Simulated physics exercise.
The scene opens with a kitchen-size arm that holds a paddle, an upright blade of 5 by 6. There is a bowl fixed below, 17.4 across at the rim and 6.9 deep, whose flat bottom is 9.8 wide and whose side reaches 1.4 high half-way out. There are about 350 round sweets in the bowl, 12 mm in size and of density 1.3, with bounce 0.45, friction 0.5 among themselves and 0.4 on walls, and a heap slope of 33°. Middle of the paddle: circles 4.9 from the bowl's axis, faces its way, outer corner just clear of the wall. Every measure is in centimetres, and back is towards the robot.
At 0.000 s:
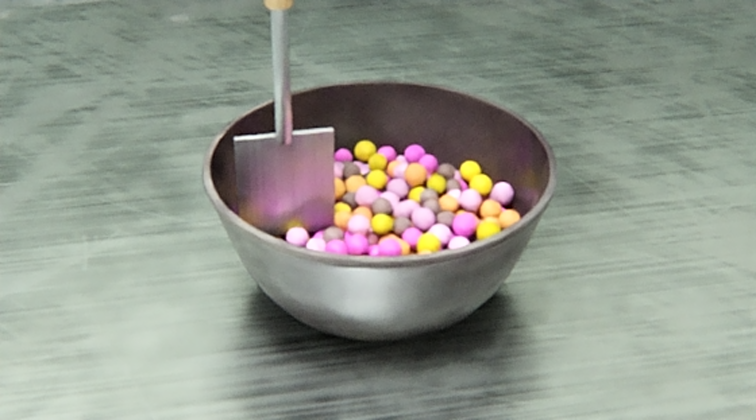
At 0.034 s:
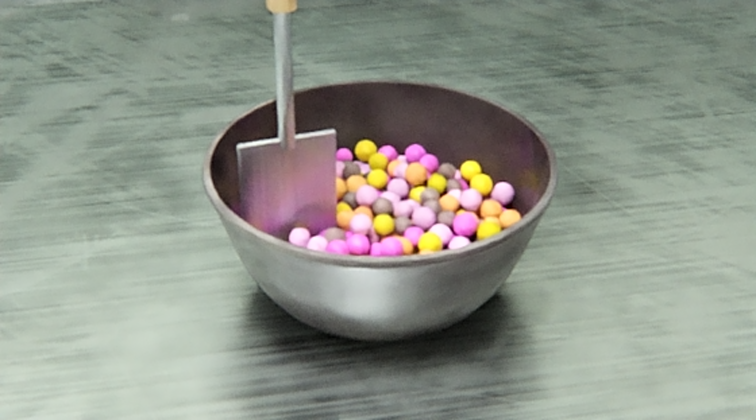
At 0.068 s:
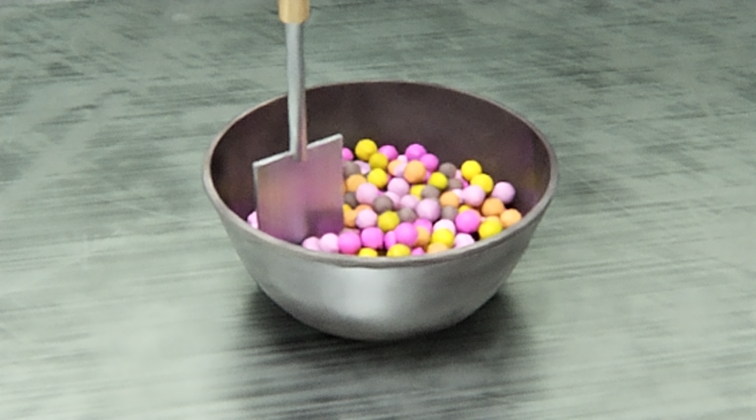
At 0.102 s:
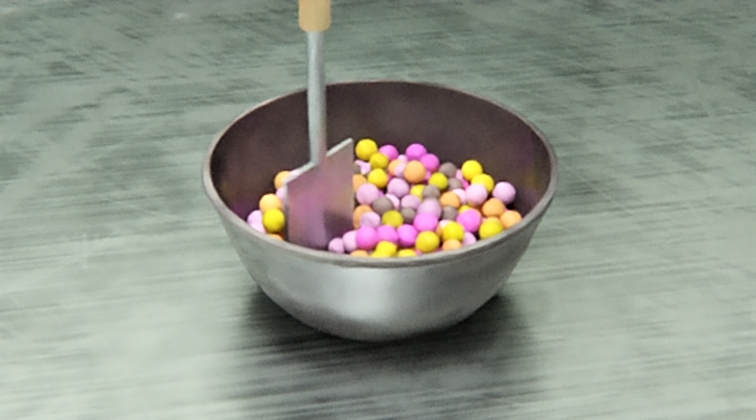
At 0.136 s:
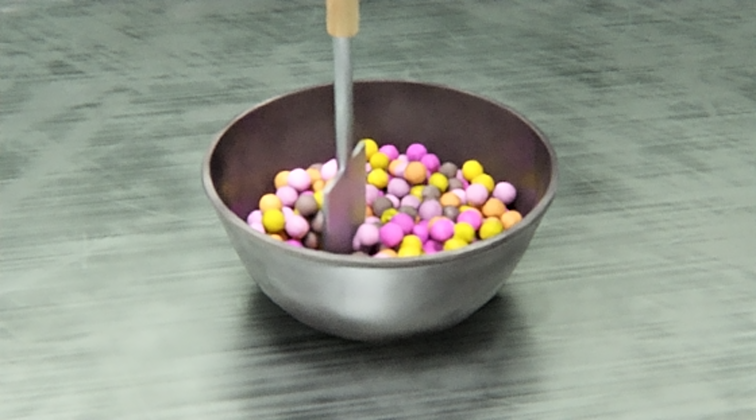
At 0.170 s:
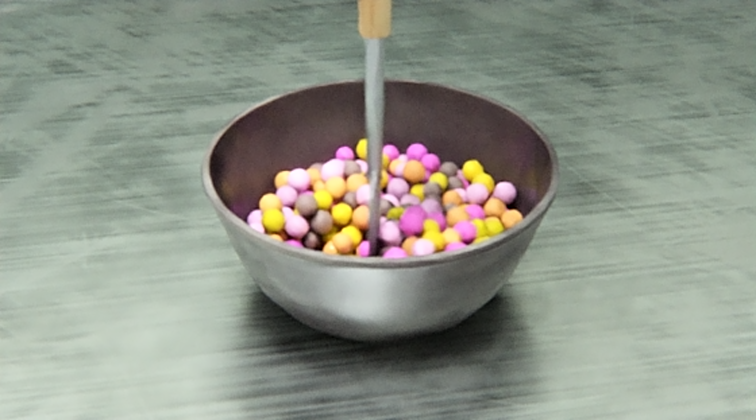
On a streaky grey-green surface, a flat metal paddle with a wooden handle stood in a bowl of colourful round sweets, then swept rightward through them, turning until its blade was edge-on.
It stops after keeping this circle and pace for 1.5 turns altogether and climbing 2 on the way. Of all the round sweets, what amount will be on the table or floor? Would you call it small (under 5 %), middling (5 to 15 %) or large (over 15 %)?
I would call it middling.
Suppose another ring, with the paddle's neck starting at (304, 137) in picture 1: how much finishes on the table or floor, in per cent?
15 %.
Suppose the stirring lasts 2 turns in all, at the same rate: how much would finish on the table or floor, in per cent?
Roughly 10 per cent.
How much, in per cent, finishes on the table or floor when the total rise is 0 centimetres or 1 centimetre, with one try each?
Near 20 in a hundred, then 15 in a hundred.
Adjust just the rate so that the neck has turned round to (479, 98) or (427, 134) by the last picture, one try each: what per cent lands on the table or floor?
Roughly 20 and 15 percent, in that order.
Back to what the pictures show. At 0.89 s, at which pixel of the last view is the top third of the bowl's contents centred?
Around (377, 235).
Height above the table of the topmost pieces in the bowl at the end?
About 5.0 cm.
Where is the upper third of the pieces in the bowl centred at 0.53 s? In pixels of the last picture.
I'd put it at around (352, 166).
By 0.53 s, 257° round, highest piece 9 above the table; 335 in the bowl, 12 on the table or floor, 5 in flight or on the tool.
By 0.89 s, 79° round, highest piece 8 above the table; 322 in the bowl, 29 on the table or floor, 1 in flight or on the tool.
By 1.27 s, 180° round, highest piece 5 above the table; 320 in the bowl, 32 on the table or floor.
By 1.97 s, 180° round, highest piece 5 above the table; 320 in the bowl, 32 on the table or floor.
Final count, 320 in the bowl, 32 on the table or floor. That is 9 % on the table or floor.
